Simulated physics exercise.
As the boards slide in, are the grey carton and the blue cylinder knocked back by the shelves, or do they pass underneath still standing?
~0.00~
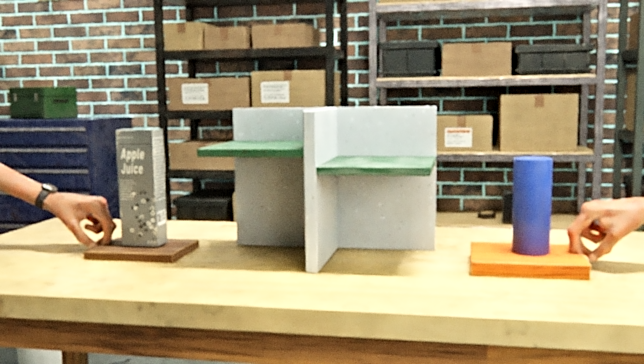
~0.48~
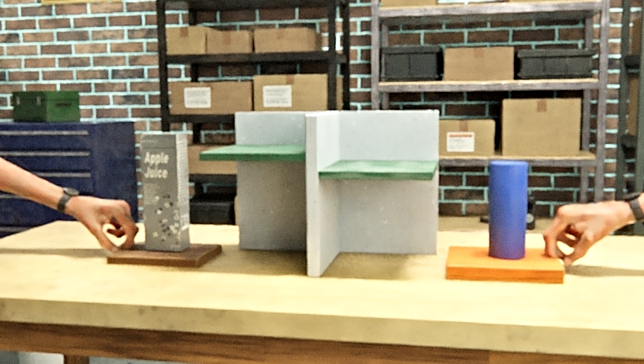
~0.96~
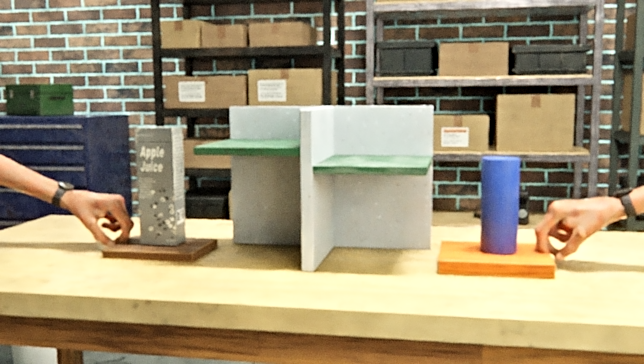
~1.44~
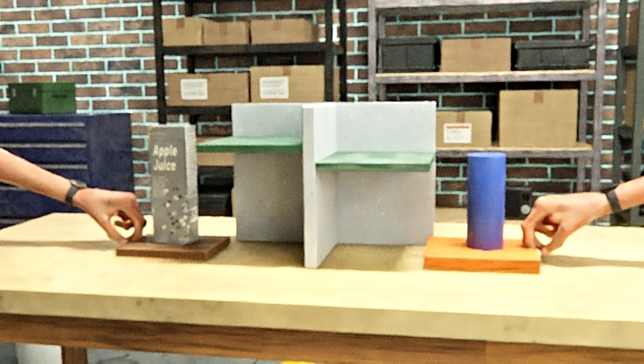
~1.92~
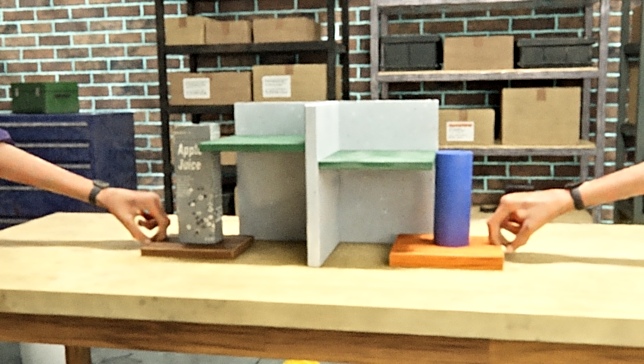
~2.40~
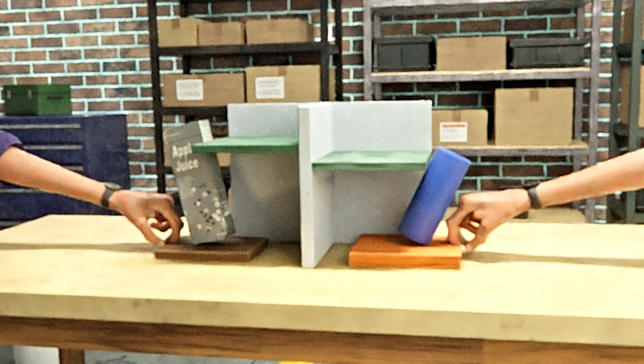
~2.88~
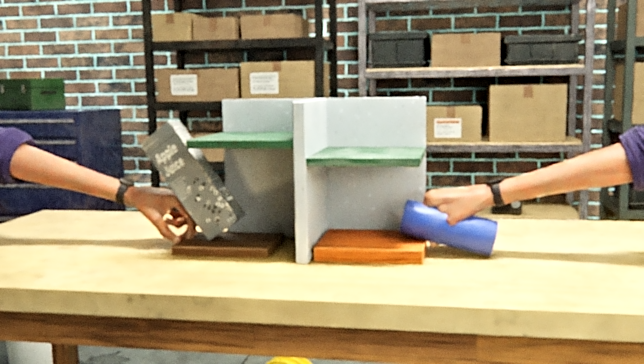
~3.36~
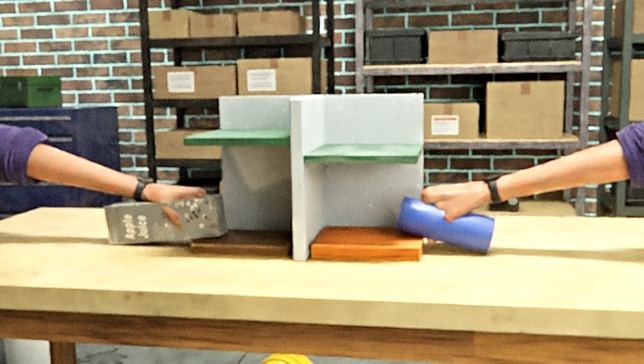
Both are knocked back. Each one meets its green shelf, tips outward and ends up lying on its side.
